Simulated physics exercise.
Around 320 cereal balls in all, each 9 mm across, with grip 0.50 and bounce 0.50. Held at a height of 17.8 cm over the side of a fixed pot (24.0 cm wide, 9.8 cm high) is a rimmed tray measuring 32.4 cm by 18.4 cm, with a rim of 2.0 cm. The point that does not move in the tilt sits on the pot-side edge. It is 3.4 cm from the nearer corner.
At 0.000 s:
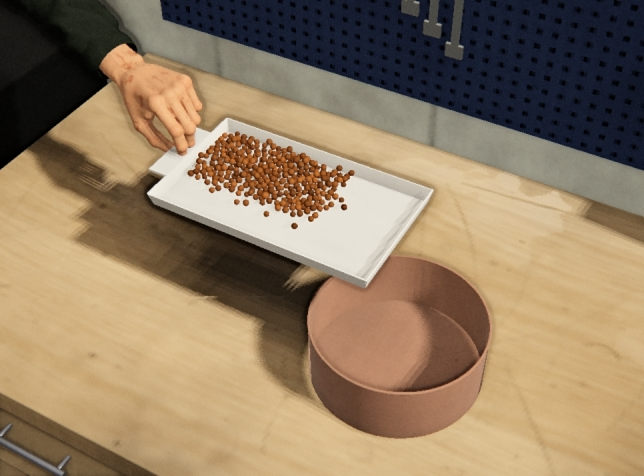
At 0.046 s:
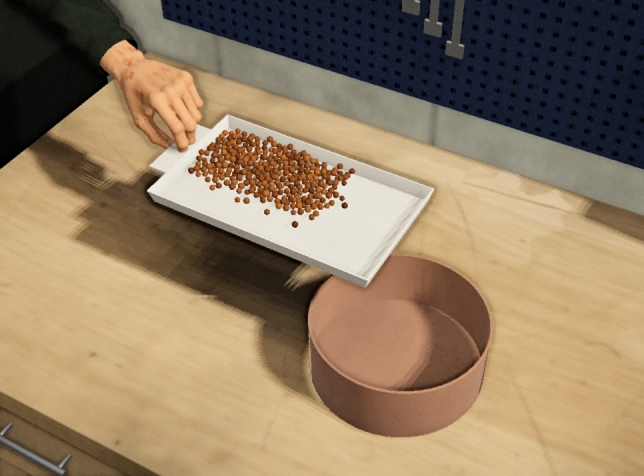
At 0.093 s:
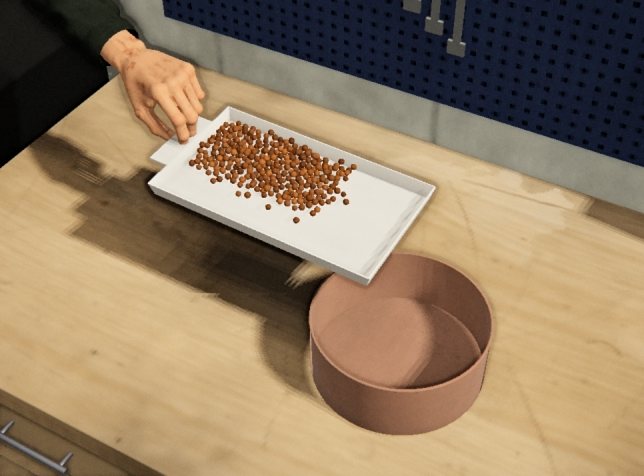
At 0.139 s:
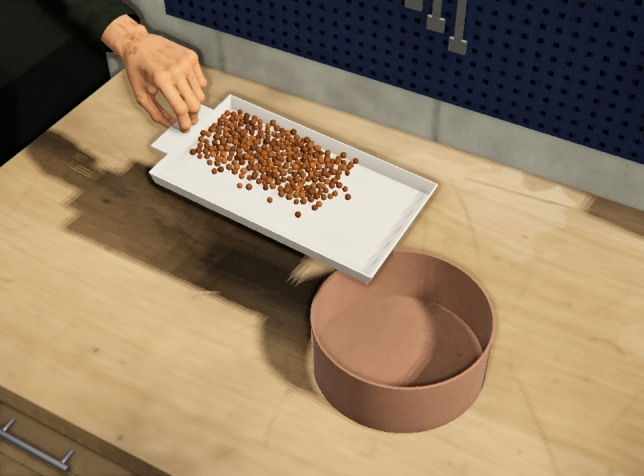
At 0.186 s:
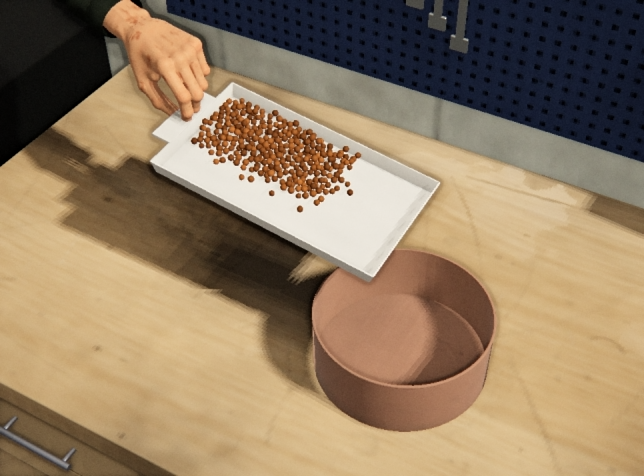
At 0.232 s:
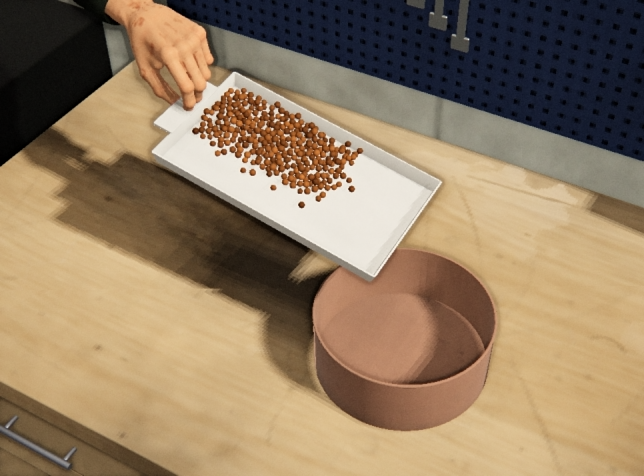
To begin with, a hand holds a white rimmed tray of small brown balls almost level above a wooden counter, beside a round, empty terracotta-coloured pot. The hand then raises the tray's left end steadily, slanting it down toward the pot, while the balls stay clustered near the raised end.
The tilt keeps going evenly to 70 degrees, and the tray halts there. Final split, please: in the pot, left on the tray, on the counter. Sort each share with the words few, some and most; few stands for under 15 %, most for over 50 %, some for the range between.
The shares come out as follows. Pot: Some. Tray: Most. Counter: Few.
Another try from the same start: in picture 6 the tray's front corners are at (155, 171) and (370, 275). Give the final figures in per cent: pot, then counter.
That works out as pot 20 and counter 5.
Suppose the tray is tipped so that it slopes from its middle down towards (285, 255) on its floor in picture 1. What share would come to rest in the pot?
Something like 5 in a hundred.
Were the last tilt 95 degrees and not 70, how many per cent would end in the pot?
In that case it comes to about 95 in a hundred.
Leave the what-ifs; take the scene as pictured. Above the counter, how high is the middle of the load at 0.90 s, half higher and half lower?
The halfway line is at about 20 cm.
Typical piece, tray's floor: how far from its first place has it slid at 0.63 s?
7 cm.
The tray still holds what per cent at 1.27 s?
About 60%.
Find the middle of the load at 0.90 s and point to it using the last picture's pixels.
I'd put it close to (400, 229).
After 0.63 s, tilt 40 degrees; the tray holds 100 %, the pot 0 %.
Then, at 0.90 s, tilt 59 degrees; the tray holds 85 %, the pot 0 %.
After 1.27 s, tilt 70 degrees; the tray holds 60 %, the pot 40 %.
By 1.8 s all is still; pot 40 %, tray 60 %, counter 5 %.
